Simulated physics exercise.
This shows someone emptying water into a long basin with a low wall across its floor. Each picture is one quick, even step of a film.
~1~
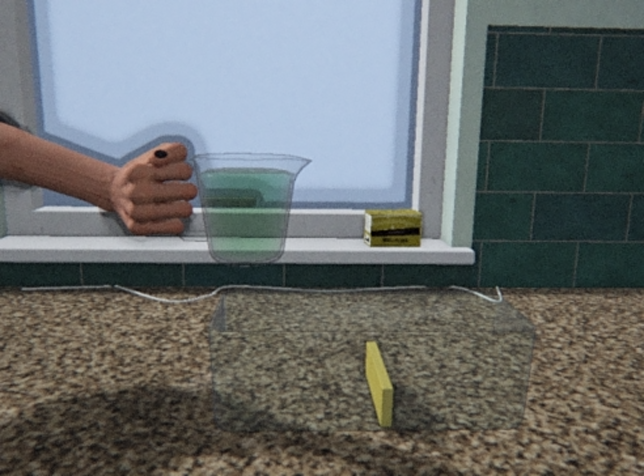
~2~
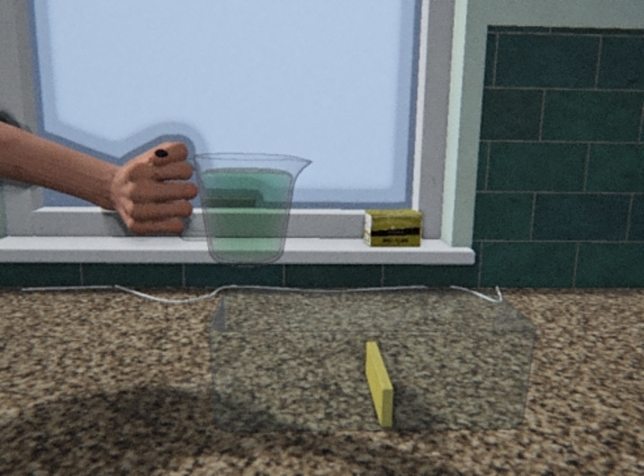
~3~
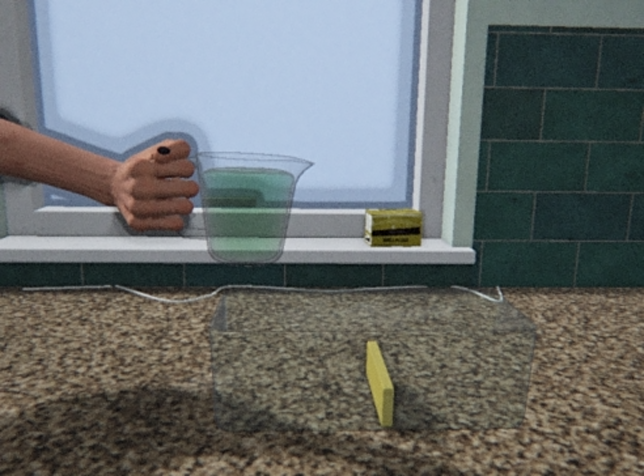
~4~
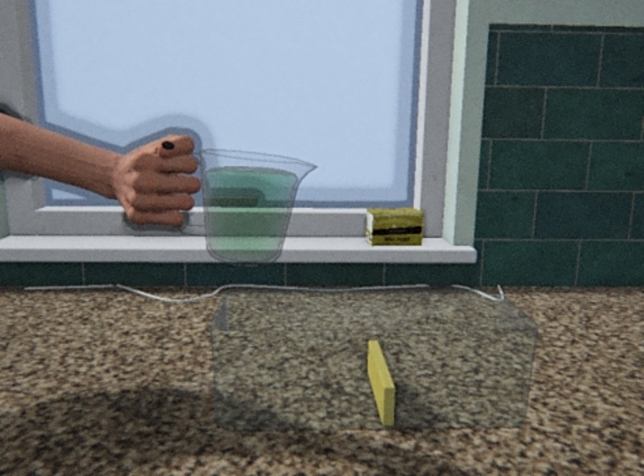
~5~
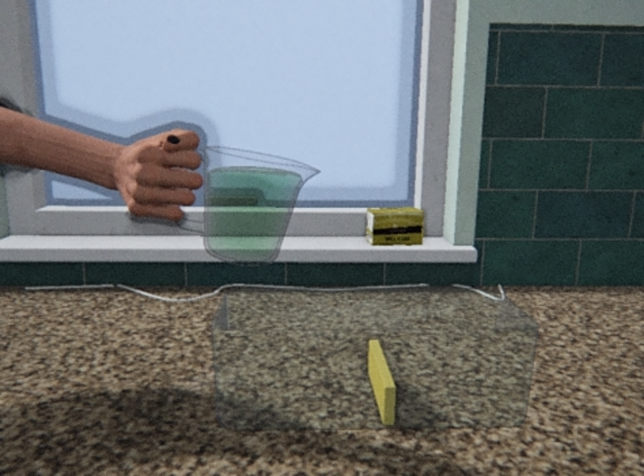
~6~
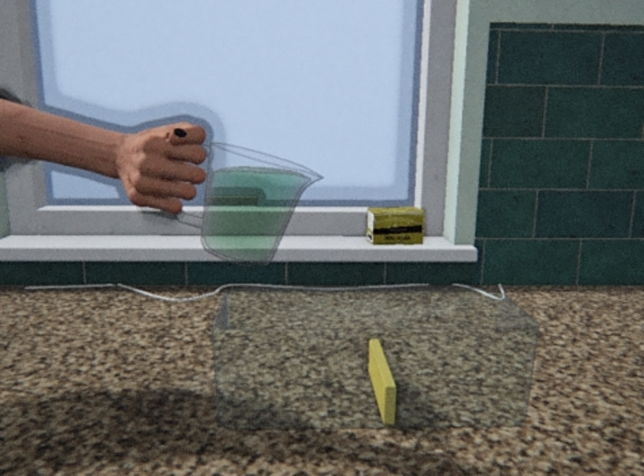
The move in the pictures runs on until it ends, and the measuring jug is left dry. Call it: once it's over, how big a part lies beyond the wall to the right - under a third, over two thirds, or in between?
Under a third.
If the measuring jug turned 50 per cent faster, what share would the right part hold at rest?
About 10 in a hundred.
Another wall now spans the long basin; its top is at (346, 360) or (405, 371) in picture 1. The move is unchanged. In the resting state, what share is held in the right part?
Near 80 % and 5 %.
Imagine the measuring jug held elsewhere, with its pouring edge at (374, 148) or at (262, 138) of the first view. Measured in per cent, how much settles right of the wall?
The first gives 95 %, the second 5 %.
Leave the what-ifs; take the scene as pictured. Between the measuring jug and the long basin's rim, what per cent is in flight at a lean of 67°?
Airborne fraction: Approx. 20 %.
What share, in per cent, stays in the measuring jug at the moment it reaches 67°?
Some 70 per cent has not yet come out.
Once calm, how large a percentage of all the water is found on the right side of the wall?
It works out to around 15 percent.
A moment on, the measuring jug is tipped part way and 72 per cent is still to pour, 6 is left of the wall and 3 right of it.
Next, the measuring jug is tipped on its side and 24 per cent is still to pour, 48 is left of the wall and 14 right of it.
Then the measuring jug is tipped on its side and 3 per cent is still to pour, 78 is left of the wall and 14 right of it.
Later the measuring jug is tipped on its side and 0 per cent is still to pour, 83 is left of the wall and 15 right of it.
At rest 84 per cent lies left of the wall, 15 right of it and 1 outside.
